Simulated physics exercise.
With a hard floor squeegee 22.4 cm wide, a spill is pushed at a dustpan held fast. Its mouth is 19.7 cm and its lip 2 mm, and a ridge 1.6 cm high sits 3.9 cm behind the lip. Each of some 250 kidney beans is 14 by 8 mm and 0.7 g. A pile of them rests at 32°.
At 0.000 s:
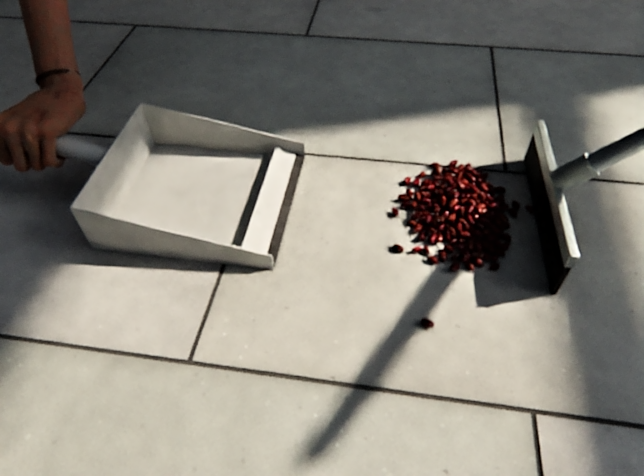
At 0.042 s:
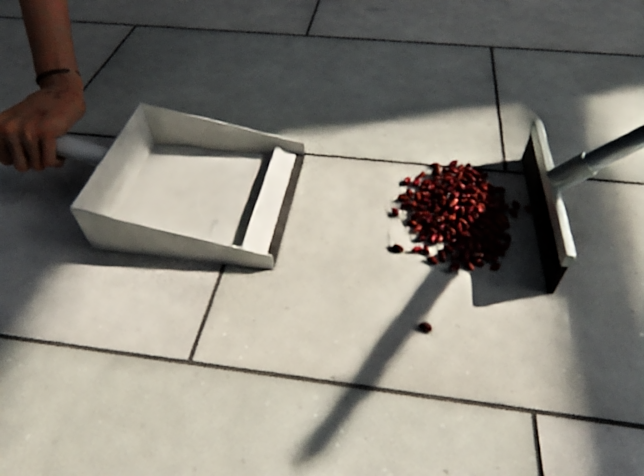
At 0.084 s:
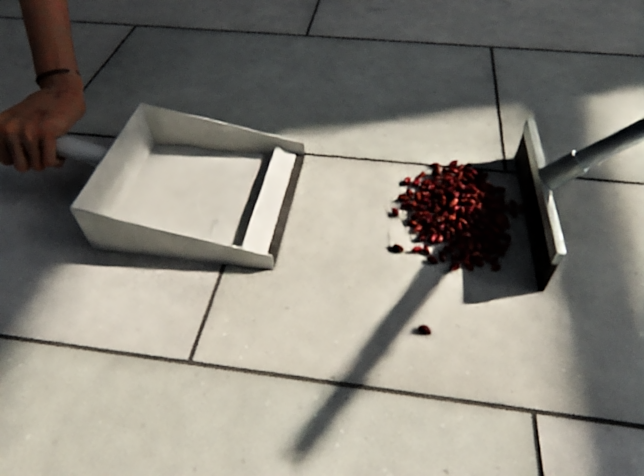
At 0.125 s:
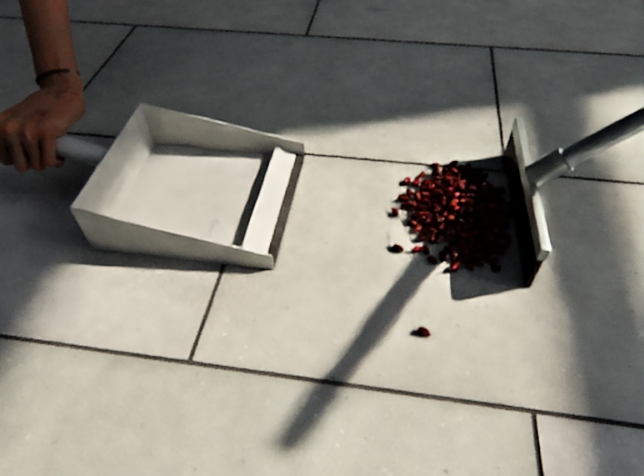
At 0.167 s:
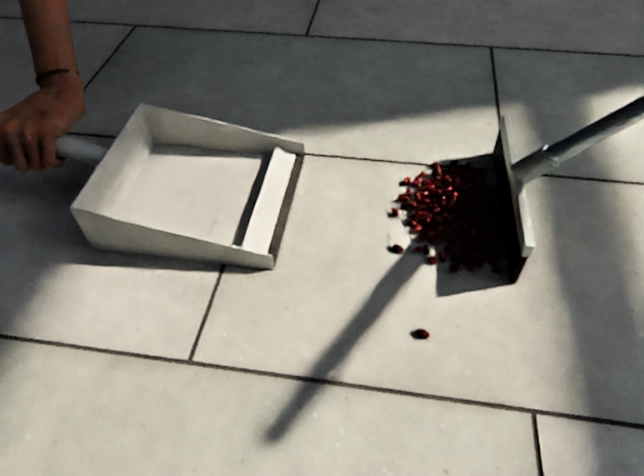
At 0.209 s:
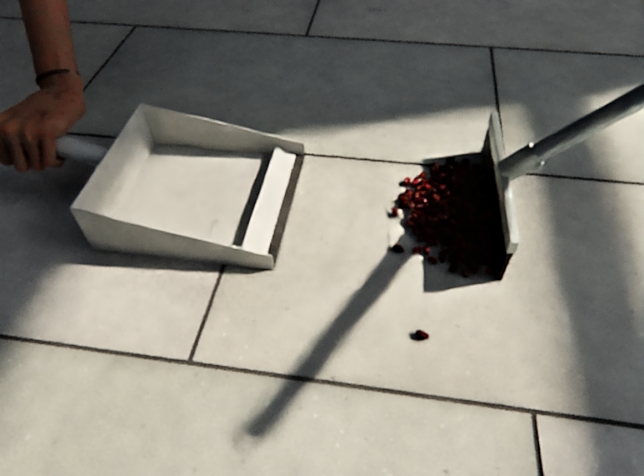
A squeegee on a grey handle slides left across the tiled floor into a pile of dark red beans, bunching its right side slightly, while a hand at left holds a pale dustpan still and one bean lies apart.
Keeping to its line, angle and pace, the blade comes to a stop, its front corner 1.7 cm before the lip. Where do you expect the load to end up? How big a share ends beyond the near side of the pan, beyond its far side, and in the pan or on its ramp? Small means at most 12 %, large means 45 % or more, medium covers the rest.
Shares: Past the pan's near side - small; past the pan's far side - medium; in the pan or on its ramp - medium.
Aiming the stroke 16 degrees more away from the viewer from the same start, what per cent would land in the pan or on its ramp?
That would give about 10 percent.
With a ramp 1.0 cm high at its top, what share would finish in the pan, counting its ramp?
I'd guess close to 40 per cent.
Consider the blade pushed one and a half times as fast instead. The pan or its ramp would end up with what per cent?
It would come to roughly 35 percent.
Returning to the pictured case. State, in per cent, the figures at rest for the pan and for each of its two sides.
Near side 0, far side 20, pan 35.
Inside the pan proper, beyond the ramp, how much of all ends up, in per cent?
Close to 0 per cent.
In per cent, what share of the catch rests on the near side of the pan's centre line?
20 per cent.
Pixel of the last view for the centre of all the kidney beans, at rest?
Somewhere around (293, 181) in the final frame.
After 0.52 s, middle of the blade 14 cm from the lip; 0 % over the lip, far side 10 %, near side 0 %.
After 0.73 s, middle of the blade 6 cm from the lip; 0 % over the lip, far side 20 %, near side 0 %.
After 1.05 s, middle of the blade 2 cm from the lip; 35 % over the lip, far side 20 %, near side 0 %.
At rest (2.1 s), near side 0 %, far side 20 %, pan 35 %, in front of the lip or behind the blade 40 %.
